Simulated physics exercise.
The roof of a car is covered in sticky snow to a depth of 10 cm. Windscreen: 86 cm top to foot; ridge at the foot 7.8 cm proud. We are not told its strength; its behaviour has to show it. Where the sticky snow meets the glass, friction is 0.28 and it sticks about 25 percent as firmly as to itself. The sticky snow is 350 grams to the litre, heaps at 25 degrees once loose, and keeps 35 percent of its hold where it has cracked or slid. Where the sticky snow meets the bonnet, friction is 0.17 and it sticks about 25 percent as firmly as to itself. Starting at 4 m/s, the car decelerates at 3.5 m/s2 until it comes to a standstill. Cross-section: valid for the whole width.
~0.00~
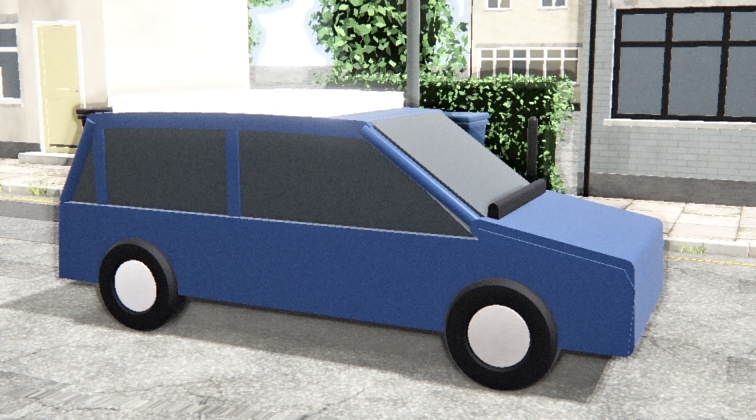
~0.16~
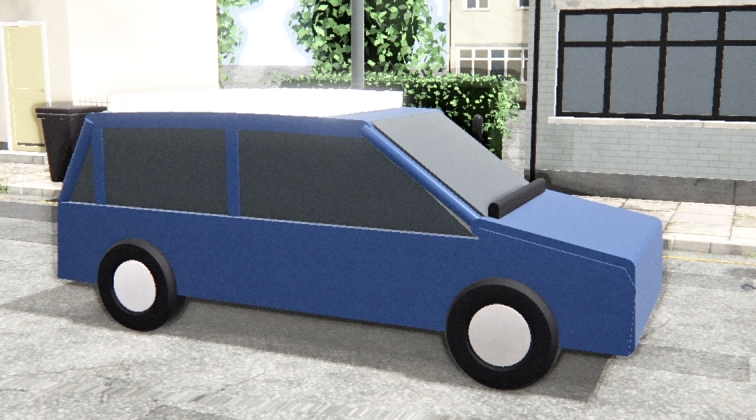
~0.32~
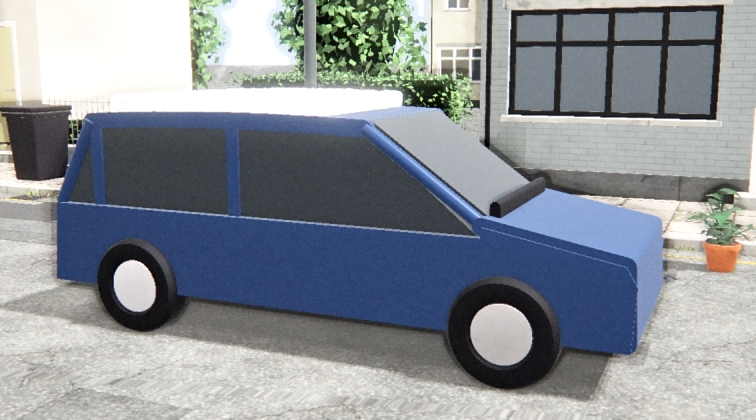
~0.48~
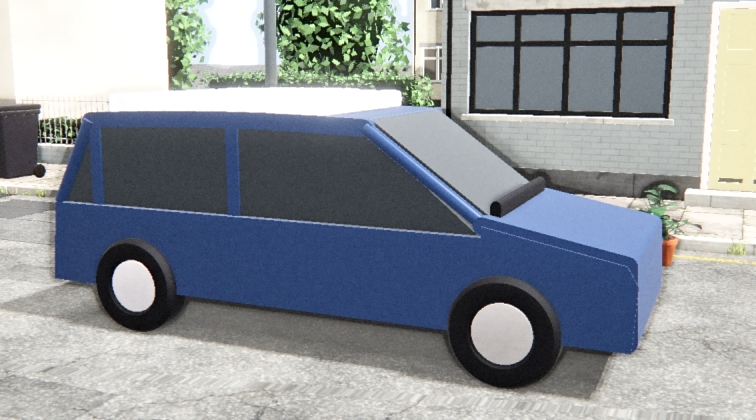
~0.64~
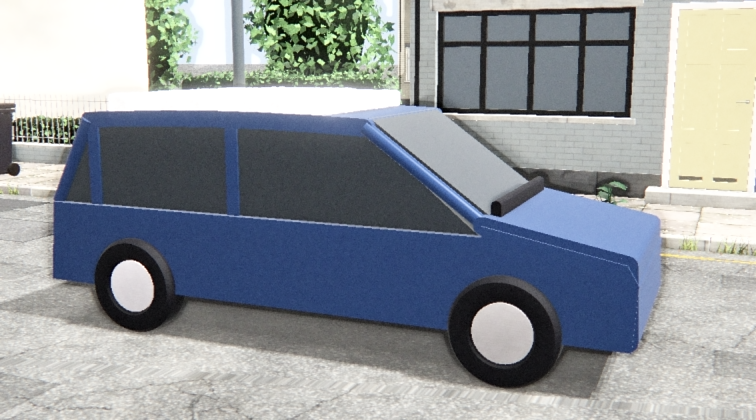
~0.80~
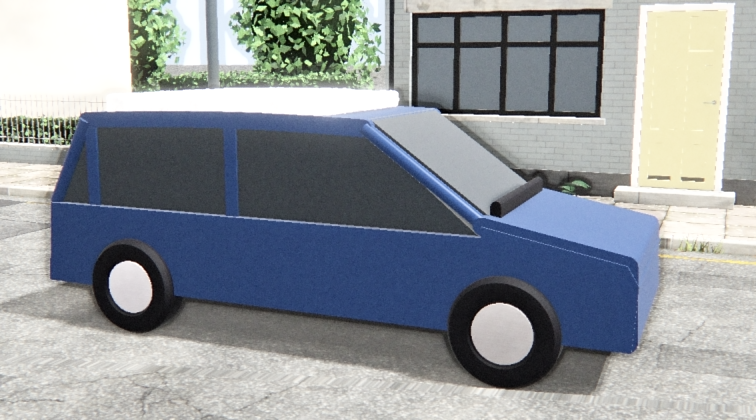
The footage shows a blue car with a layer of white snow on its roof, facing right on a grey street, while houses, bins, greenery and a potted plant slide leftward behind it; the snow shows no clear shift.
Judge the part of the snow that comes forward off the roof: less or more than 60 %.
Looking ahead, the part of the snow that comes forward off the roof ends up lower than 60 percent.
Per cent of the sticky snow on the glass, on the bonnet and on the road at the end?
Roughly 0 % ends on the glass, 0 % on the bonnet and 0 % on the road.
By 1.21 s, all of the snow is on the roof, none on the glass, none on the bonnet and none has gone off the nose.
By 1.68 s, all of the snow is on the roof, none on the glass, none on the bonnet and none has gone off the nose.
By 2.16 s, all of the snow is on the roof, none on the glass, none on the bonnet and none has gone off the nose.
By 2.64 s, all of the snow is on the roof, none on the glass, none on the bonnet and none has gone off the nose.
By 2.74 s, at the end, all of the snow is on the roof, none on the glass, none on the bonnet and none has gone off the nose.
